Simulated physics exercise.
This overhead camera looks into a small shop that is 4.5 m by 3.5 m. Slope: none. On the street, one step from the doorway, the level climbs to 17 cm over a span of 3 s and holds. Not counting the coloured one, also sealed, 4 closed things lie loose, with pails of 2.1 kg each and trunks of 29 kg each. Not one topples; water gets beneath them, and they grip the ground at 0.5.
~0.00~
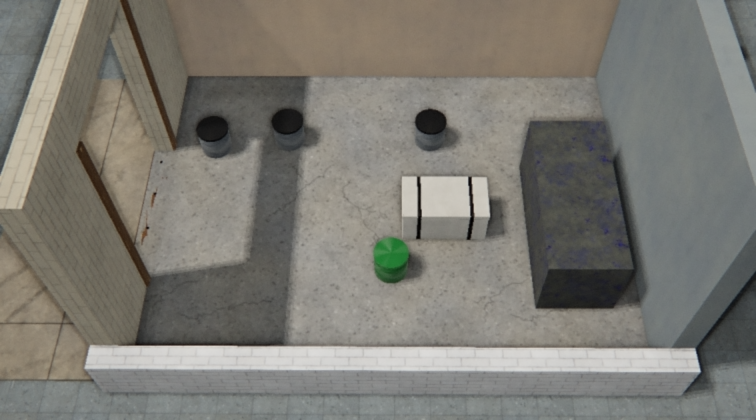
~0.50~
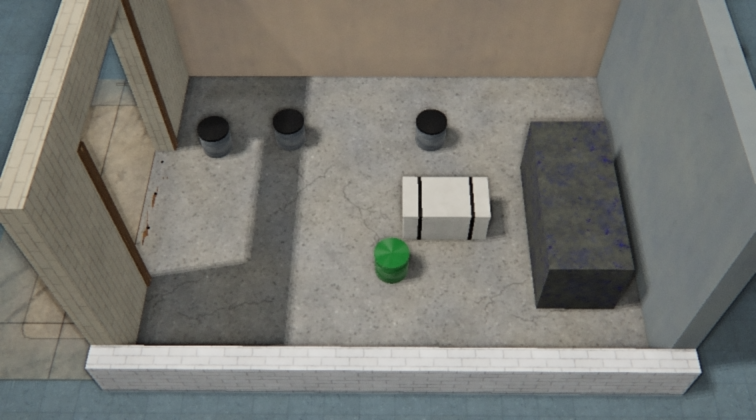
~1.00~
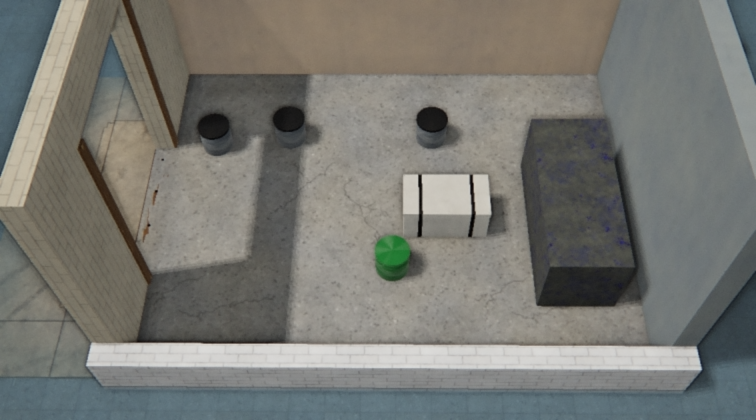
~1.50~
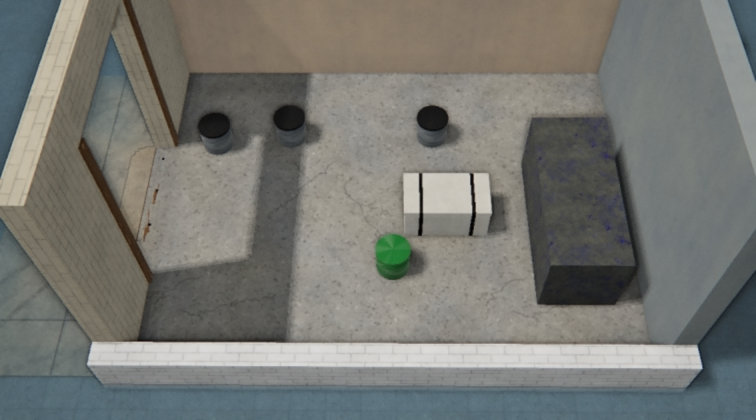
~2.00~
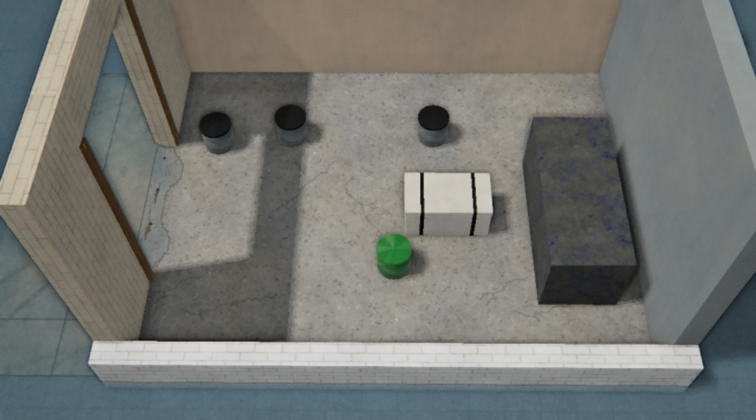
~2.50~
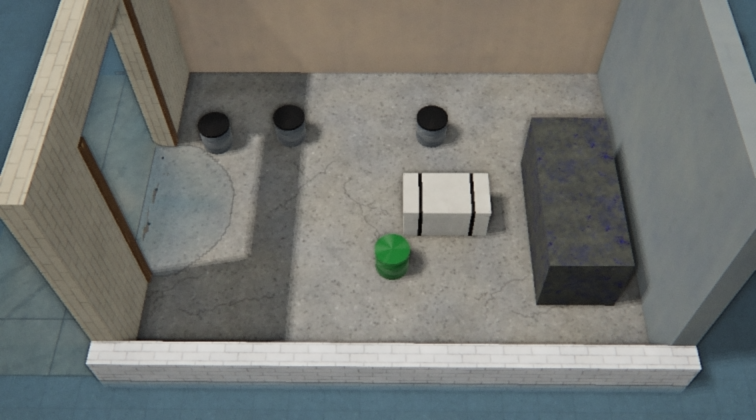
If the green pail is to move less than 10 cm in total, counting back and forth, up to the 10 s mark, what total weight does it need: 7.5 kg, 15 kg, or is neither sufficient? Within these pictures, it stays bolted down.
15 kg is needed.
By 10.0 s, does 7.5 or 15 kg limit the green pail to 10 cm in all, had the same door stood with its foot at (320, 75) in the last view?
Okay, so only the heavy mass does.
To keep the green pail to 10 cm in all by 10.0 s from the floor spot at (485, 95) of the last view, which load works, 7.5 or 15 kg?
Just the heavier works.
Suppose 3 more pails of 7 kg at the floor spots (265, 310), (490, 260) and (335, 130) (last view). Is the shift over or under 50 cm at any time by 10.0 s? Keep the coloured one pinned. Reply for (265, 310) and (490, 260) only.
In order: Within the mark, within the mark.
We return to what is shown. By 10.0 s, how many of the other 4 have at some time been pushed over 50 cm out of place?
All told, that gives 2.
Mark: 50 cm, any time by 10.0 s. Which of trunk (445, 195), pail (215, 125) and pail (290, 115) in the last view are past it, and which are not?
In that order: Below, below, beyond.
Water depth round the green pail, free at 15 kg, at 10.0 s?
Close to 8 cm deep.
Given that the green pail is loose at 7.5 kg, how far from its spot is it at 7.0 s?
Close to 40 centimetres.
After 3.5 s the green pail would be 0 cm from its start with 7.5 kg and 0 cm from its start with 15 kg; 0 cm of water round it then.
After 4.5 s the green pail would be 1 cm from its start with 7.5 kg and 0 cm from its start with 15 kg; 5 cm of water round it then.
After 7.0 s the green pail would be 37 cm from its start with 7.5 kg and 0 cm from its start with 15 kg; 5 cm of water round it then.
After 10.0 s the green pail would be 57 cm from its start with 7.5 kg and 0 cm from its start with 15 kg; 8 cm of water round it then.
